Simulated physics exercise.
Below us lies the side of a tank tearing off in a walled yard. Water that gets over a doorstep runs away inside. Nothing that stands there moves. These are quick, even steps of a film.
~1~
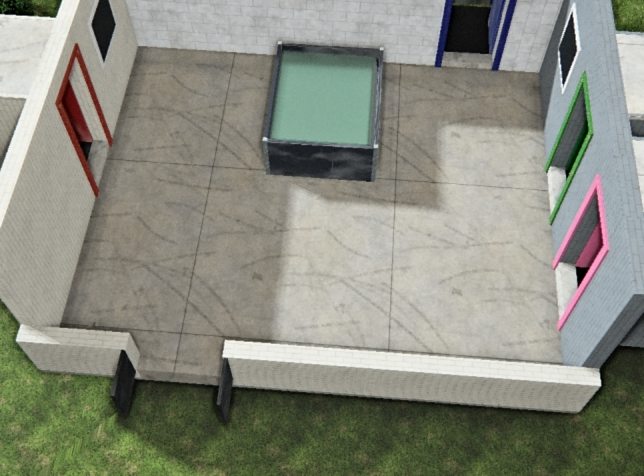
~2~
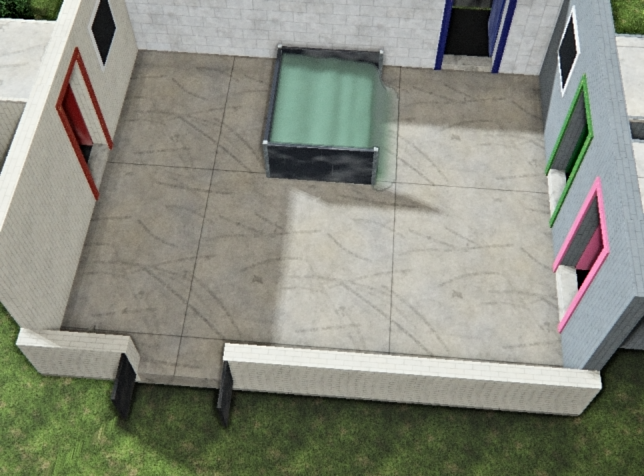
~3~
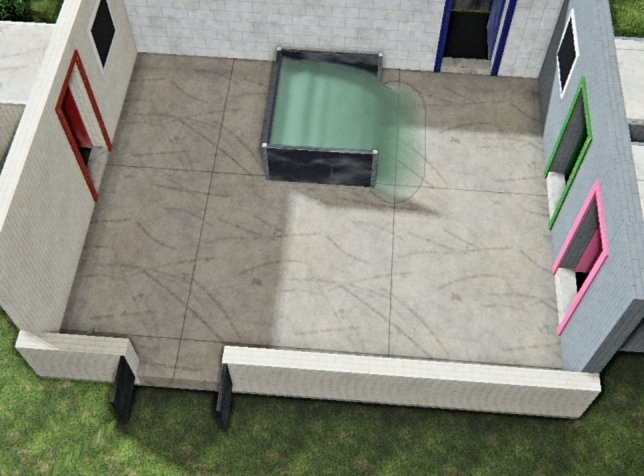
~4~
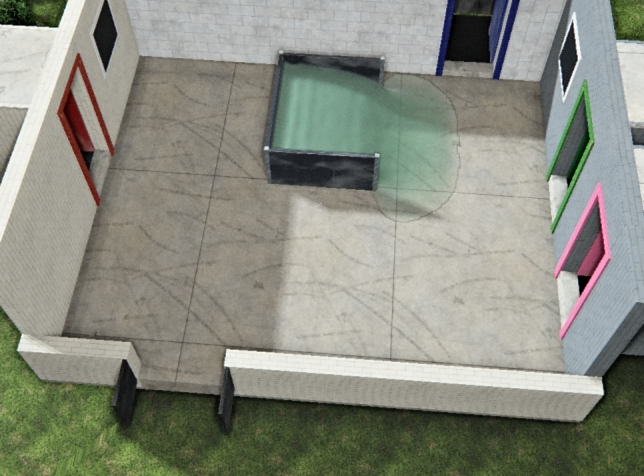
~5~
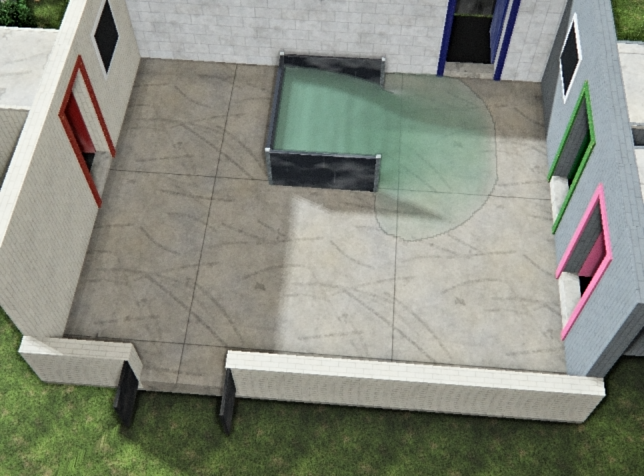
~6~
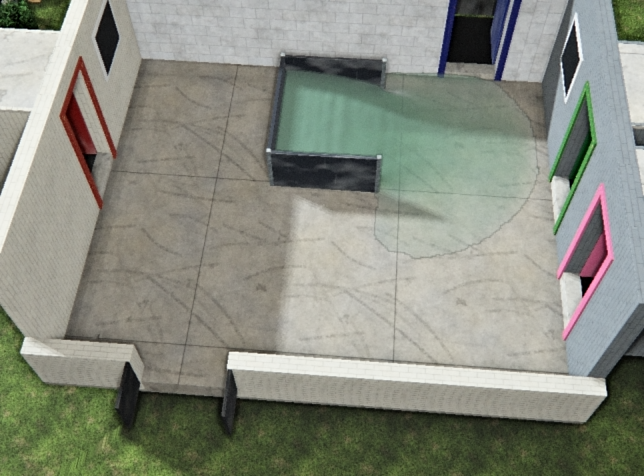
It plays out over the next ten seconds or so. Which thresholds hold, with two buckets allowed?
One by one: The pink door admits no more than that; the green door lets in a lot; the blue door lets in a lot; the red door admits no more than that.
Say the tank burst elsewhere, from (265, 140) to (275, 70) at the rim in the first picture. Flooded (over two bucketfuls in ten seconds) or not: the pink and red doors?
One by one: The pink door is under; the red door lets more in.
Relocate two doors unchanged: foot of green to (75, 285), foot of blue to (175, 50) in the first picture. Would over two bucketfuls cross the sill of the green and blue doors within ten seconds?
Green stays under, blue keeps below it.
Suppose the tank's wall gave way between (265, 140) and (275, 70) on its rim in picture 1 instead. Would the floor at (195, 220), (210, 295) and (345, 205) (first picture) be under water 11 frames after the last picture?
One after the other: Covered, dry, clear.
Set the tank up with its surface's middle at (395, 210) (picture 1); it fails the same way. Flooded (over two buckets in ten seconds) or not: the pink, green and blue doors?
My reading: Pink door goes over; green door is over; blue door lets more in.
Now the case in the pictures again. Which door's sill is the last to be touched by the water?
I say the red door.
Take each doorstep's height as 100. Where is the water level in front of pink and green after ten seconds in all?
In turn 40 and 40 per cent.
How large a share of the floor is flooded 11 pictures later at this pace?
Close to 30 %.
A moment on, water covers 30 % of the floor; the pink door not reached, the green door over two buckets in, the blue door wet at the sill, nothing in, the red door not reached.
Next, water covers 30 % of the floor; the pink door wet at the sill, nothing in, the green door far over two buckets in, the blue door under two buckets in, the red door not reached.
Then, water covers 40 % of the floor; the pink door wet at the sill, nothing in, the green door far over two buckets in, the blue door over two buckets in, the red door not reached.
Later, water covers 70 % of the floor; the pink door wet at the sill, nothing in, the green door far over two buckets in, the blue door far over two buckets in, the red door not reached.
In the end, water covers 95 % of the floor; the pink door wet at the sill, nothing in, the green door far over two buckets in, the blue door far over two buckets in, the red door wet at the sill, nothing in.
